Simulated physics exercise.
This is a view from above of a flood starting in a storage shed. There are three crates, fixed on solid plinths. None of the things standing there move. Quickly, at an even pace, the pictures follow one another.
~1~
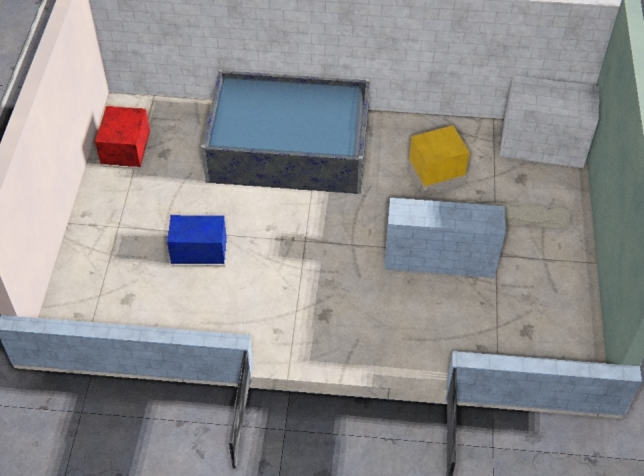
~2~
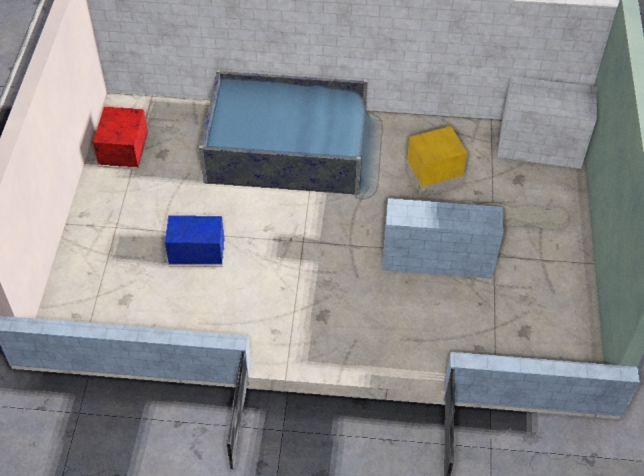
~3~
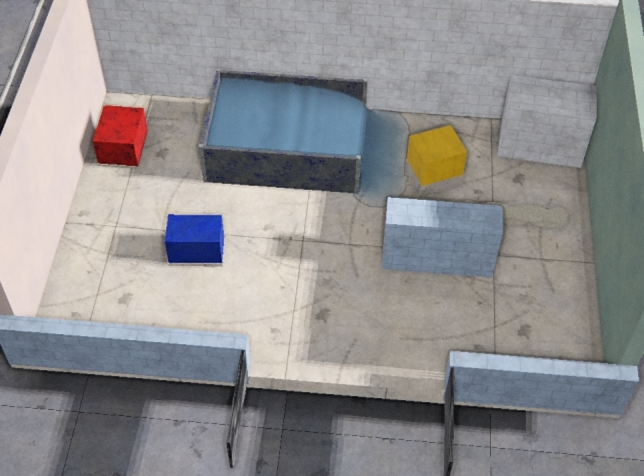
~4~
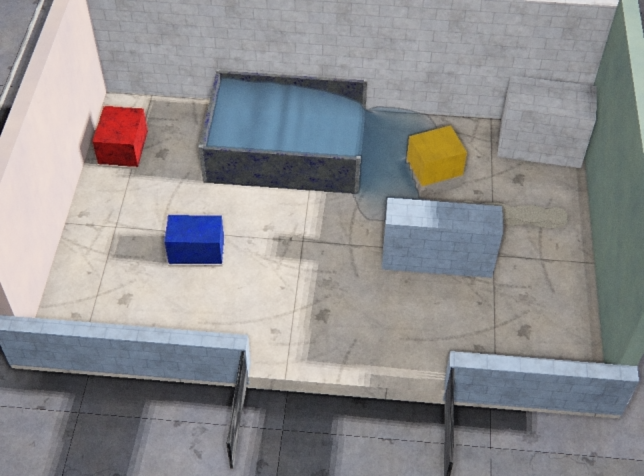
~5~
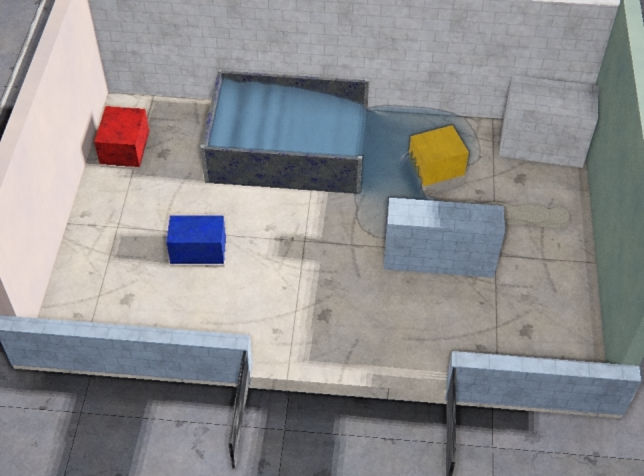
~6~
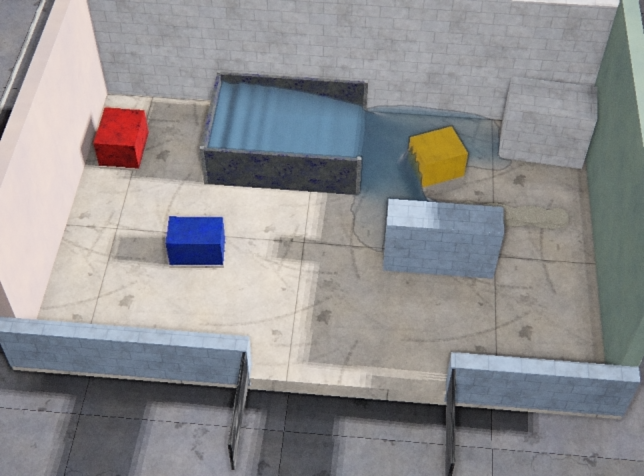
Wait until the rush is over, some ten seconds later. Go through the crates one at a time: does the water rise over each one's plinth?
One at a time: The blue crate - water gets over; the red crate - water gets over; the yellow crate - water gets over.
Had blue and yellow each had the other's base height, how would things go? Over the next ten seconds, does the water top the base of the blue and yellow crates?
I'd say blue crate is unharmed and yellow crate gets swamped.
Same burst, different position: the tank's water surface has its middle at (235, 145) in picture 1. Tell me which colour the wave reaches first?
Answer: The yellow-painted one.
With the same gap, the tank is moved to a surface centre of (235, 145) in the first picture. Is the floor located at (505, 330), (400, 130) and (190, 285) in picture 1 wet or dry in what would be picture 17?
The first spot is not reached, the second inundated, and the third not reached.
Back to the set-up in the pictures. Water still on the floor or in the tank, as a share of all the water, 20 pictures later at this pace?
Estimate: Some 100 %.
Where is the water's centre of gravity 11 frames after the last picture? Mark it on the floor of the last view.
My reading is close to (394, 164).
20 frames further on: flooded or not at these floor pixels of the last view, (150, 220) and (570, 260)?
The first place is spared and the second is inundated.
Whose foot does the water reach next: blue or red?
That one is the crate marked blue.
A moment on, water covers 20 % of the floor; the blue crate not reached, the red crate not reached, the yellow crate water round its plinth.
Next, water covers 30 % of the floor; the blue crate not reached, the red crate not reached, the yellow crate water round its plinth.
Then, water covers 50 % of the floor; the blue crate water round its plinth, the red crate not reached, the yellow crate water round its plinth.
Later, water covers 80 % of the floor; the blue crate water round its plinth, the red crate water round its plinth, the yellow crate water round its plinth.
In the end, water covers 100 % of the floor; the blue crate was topped, the red crate was topped, the yellow crate was topped.
